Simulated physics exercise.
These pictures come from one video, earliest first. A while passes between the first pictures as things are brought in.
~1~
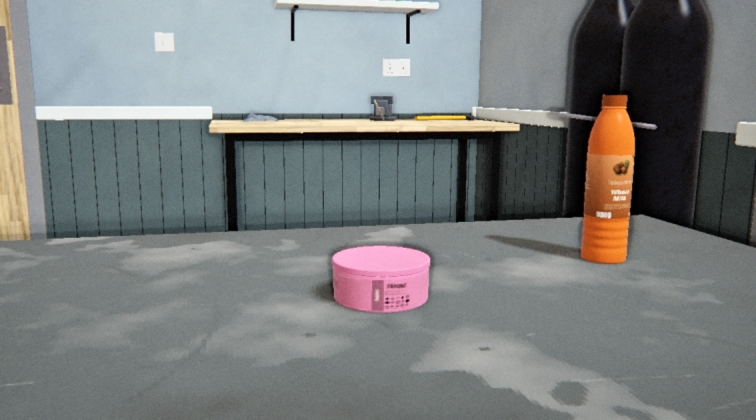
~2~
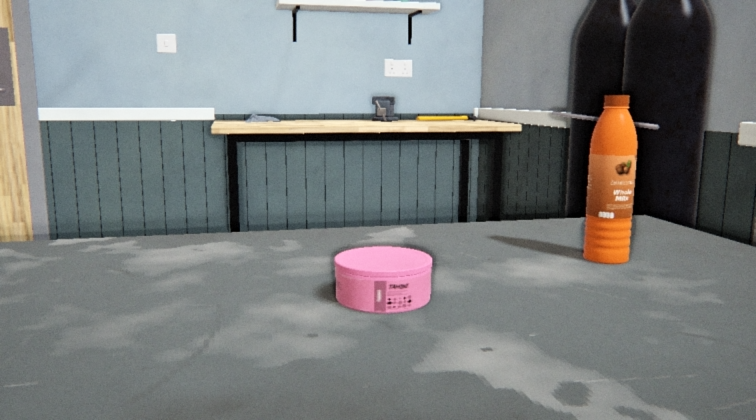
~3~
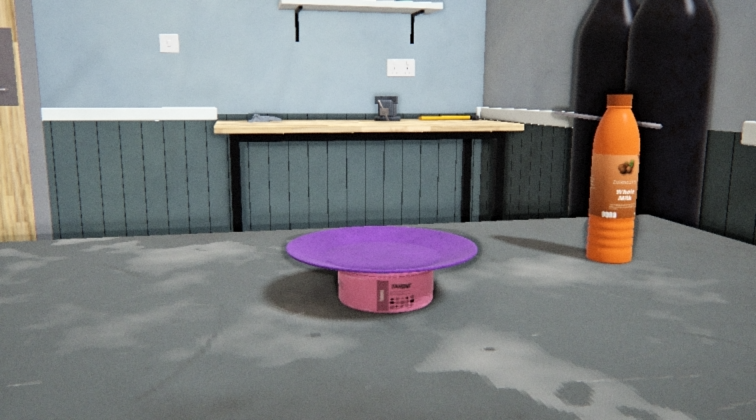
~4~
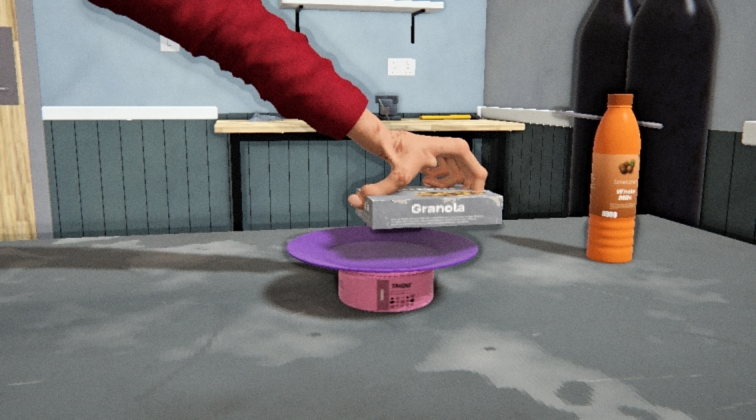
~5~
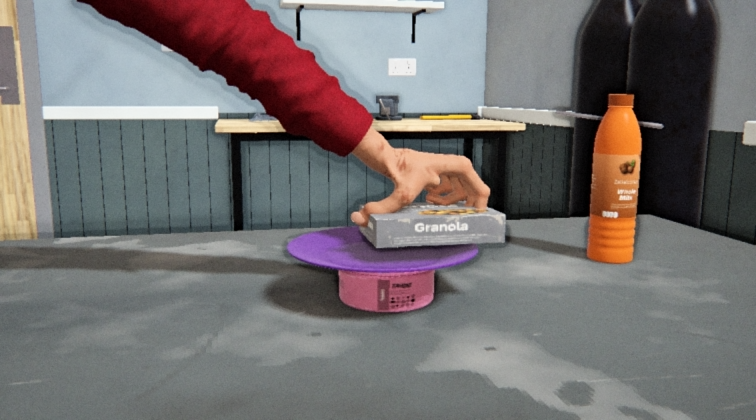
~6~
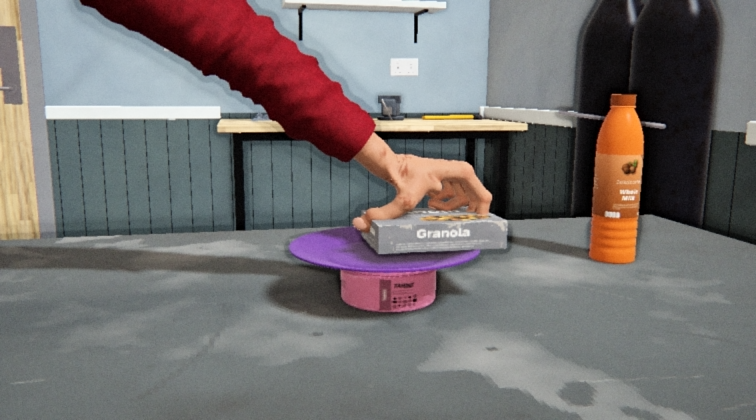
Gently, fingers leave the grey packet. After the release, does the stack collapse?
No, it stays standing.
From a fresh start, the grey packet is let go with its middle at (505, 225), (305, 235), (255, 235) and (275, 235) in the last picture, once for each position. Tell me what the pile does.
Result per try: First toppled, second still standing, third toppled, fourth toppled.
Then, 0.60 s past the last view, nothing moves.
Then, 1.60 s past the last view, grey packet resting near (430, 229).
Finally, all 4 still in place. Final places as the last picture's camera would see them, grey packet near (431, 229). The pile holds.
